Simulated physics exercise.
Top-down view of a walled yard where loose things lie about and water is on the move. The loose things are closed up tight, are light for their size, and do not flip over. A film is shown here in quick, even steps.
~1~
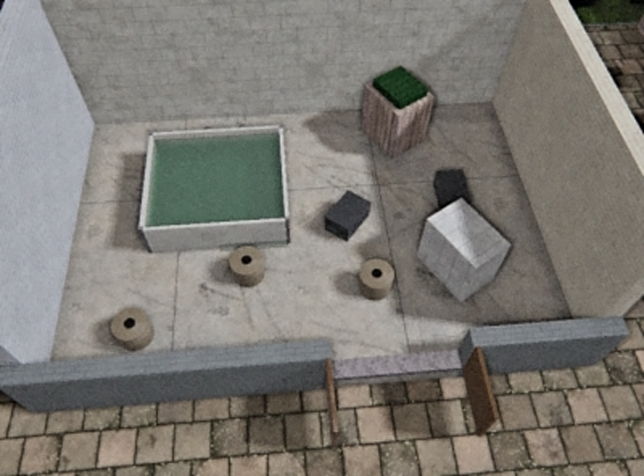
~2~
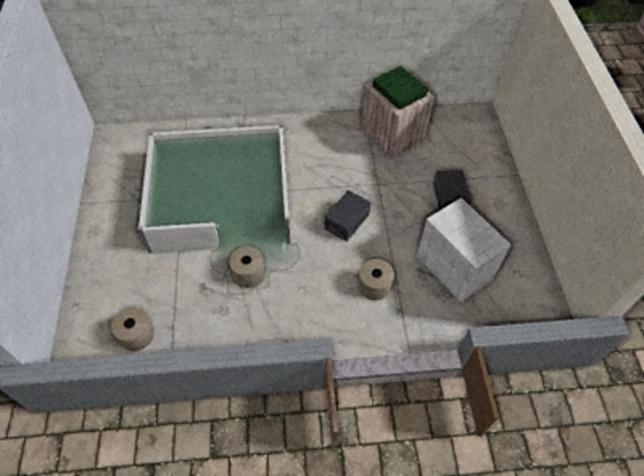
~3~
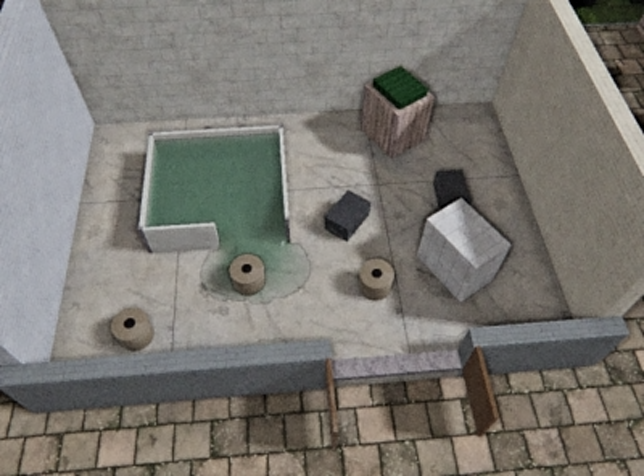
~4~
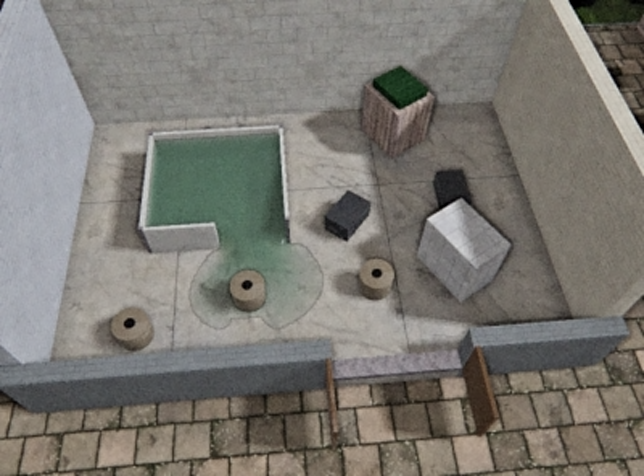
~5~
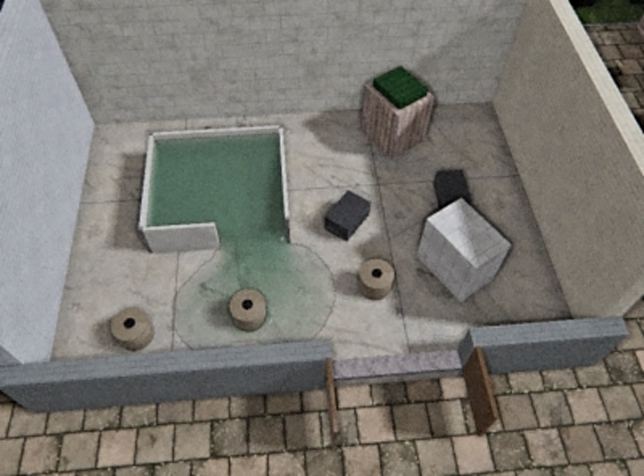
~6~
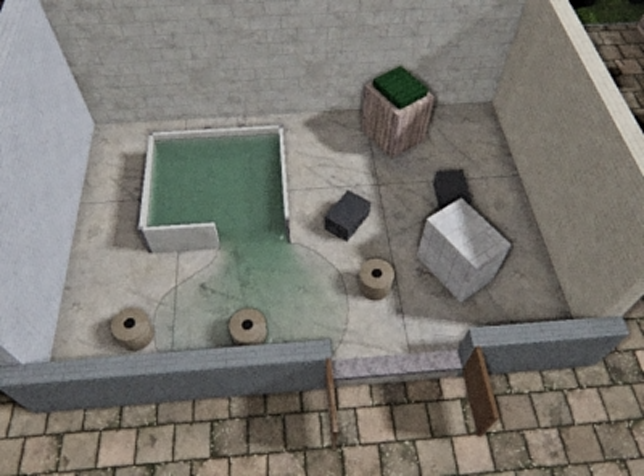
Green water spreading from a gap in a white-walled pool, pushing one round tub toward the low front wall of a yard.
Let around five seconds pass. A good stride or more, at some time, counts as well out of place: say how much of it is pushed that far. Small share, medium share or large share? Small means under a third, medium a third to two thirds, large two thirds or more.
A medium share.
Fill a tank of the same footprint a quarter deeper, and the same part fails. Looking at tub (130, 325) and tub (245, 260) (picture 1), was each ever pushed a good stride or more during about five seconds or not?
Over that mark, over that mark.
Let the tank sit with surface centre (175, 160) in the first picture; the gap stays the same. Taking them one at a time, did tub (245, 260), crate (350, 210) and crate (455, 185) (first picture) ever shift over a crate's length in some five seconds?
The first: Travelled far enough; the second: Did not travel far; the third: Did not travel far.
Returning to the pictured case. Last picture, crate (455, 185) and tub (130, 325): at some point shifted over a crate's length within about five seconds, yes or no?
First one: Below that mark; second one: The full distance.
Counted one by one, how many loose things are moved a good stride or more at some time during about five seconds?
The figure is 2.
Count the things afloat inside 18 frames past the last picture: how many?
0.
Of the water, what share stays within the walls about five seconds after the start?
I'd estimate some 82 percent of the water stays.
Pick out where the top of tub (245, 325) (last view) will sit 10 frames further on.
About (198, 328).
A moment on, 1 of 5 are well off their spots; 0 afloat.
Next, 1 of 5 are well off their spots; 1 afloat.
Later, 2 of 5 are well off their spots; 0 afloat.
In the end, 2 of 5 are well off their spots, and 2 have been at some point; 0 afloat.
